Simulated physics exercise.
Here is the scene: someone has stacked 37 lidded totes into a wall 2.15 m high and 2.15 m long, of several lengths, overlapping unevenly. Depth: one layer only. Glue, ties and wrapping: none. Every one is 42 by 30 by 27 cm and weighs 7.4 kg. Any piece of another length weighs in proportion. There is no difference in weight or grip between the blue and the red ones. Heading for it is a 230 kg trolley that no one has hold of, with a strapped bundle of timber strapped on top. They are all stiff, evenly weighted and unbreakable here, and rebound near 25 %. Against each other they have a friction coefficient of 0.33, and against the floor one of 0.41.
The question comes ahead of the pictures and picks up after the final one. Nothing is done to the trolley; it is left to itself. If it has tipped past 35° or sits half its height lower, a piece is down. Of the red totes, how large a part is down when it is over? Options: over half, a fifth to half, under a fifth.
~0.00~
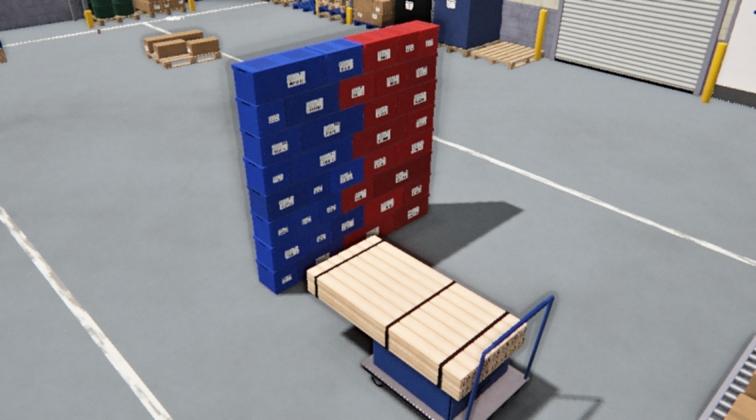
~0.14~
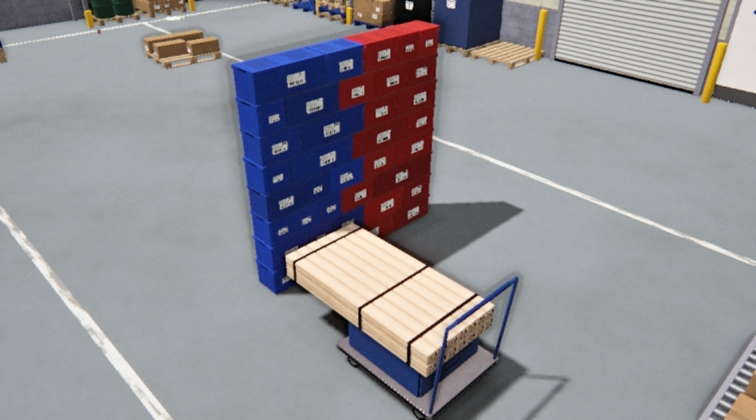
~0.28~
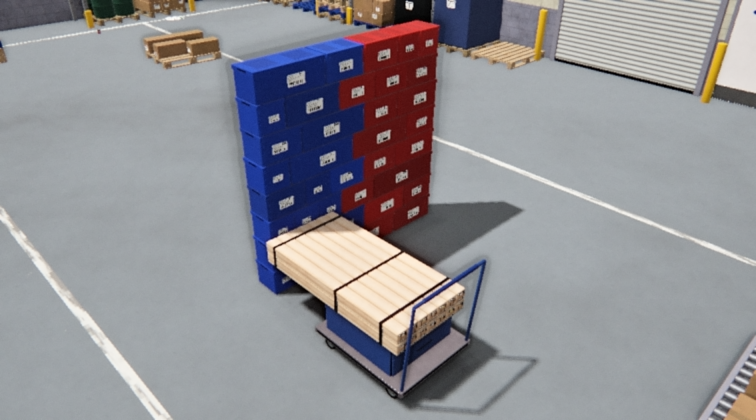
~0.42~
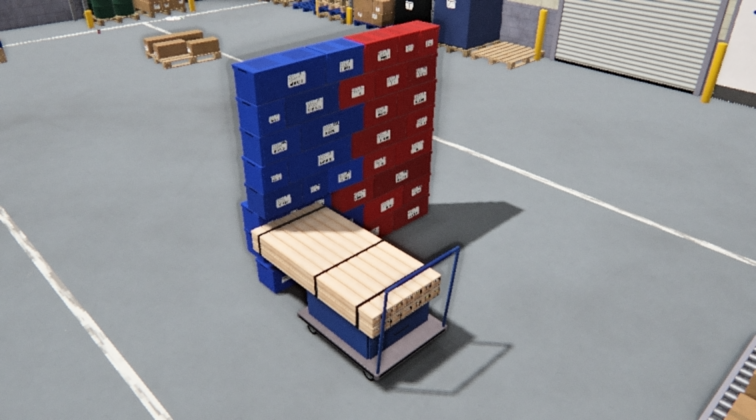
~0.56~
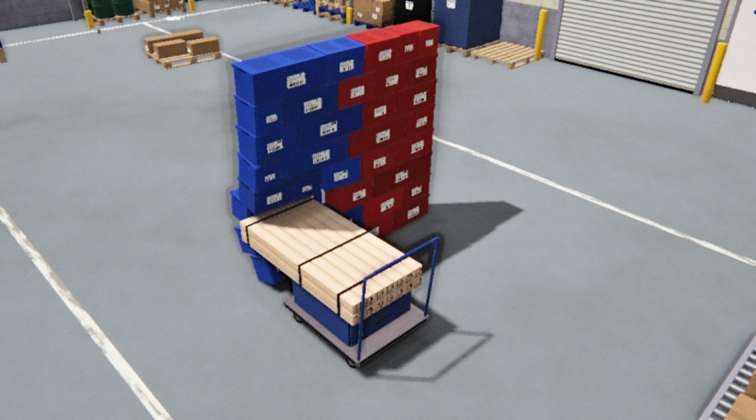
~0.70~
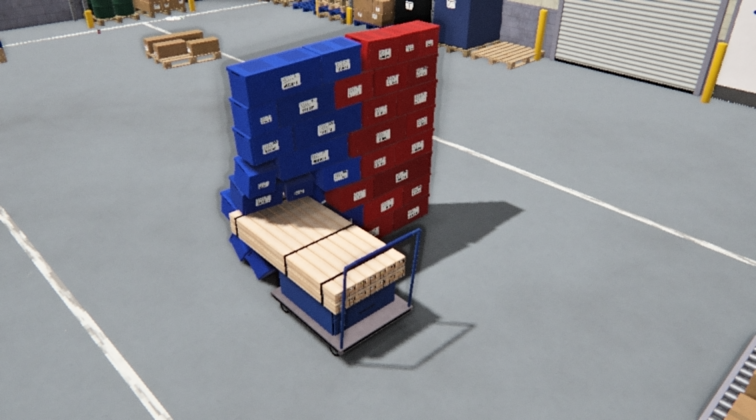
Down: Under a fifth.
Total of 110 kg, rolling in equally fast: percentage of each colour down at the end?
For blue it's 80, for red it's 10 in a hundred.
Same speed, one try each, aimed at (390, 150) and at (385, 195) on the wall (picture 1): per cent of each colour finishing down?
First try then second: Blue 0 and 0, red 70 and 90 per cent.
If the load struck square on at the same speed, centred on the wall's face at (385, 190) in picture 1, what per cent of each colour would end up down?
That would leave blue at 0 % and red at 90 %.
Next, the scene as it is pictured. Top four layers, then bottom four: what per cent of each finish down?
For the top it's 60 in a hundred, for the bottom 40 in a hundred.
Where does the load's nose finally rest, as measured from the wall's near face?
About 95 cm beyond it.
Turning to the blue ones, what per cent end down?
Blue: 80%.
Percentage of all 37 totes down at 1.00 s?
20 percent by then.
After 1.00 s, load 86 cm past the wall's line, still rolling; none of the 18 red totes down (7 of 37 in all colours); top red tote unmoved; top blue tote leaning 13°, 10 cm lower.
After 1.52 s, load 96 cm past the wall's line, still rolling; 2 of the 18 red totes down (18 of 37 in all colours); top red tote shifted 24 mm; top blue tote leaning 36°, 62 cm lower.
After 2.34 s, load 90 cm past the wall's line, still rolling; 2 of the 18 red totes down (17 of 37 in all colours); top red tote shifted 27 mm; top blue tote on its side.
At rest (3.7 s), load 97 cm past the wall's line, stopped; 2 of the 18 red totes down (17 of 37 in all colours); top red tote shifted 26 mm; top blue tote on its side. That is 11 per cent. As the last picture would show them, middles, top red tote near (421, 39), top blue tote near (7, 379).
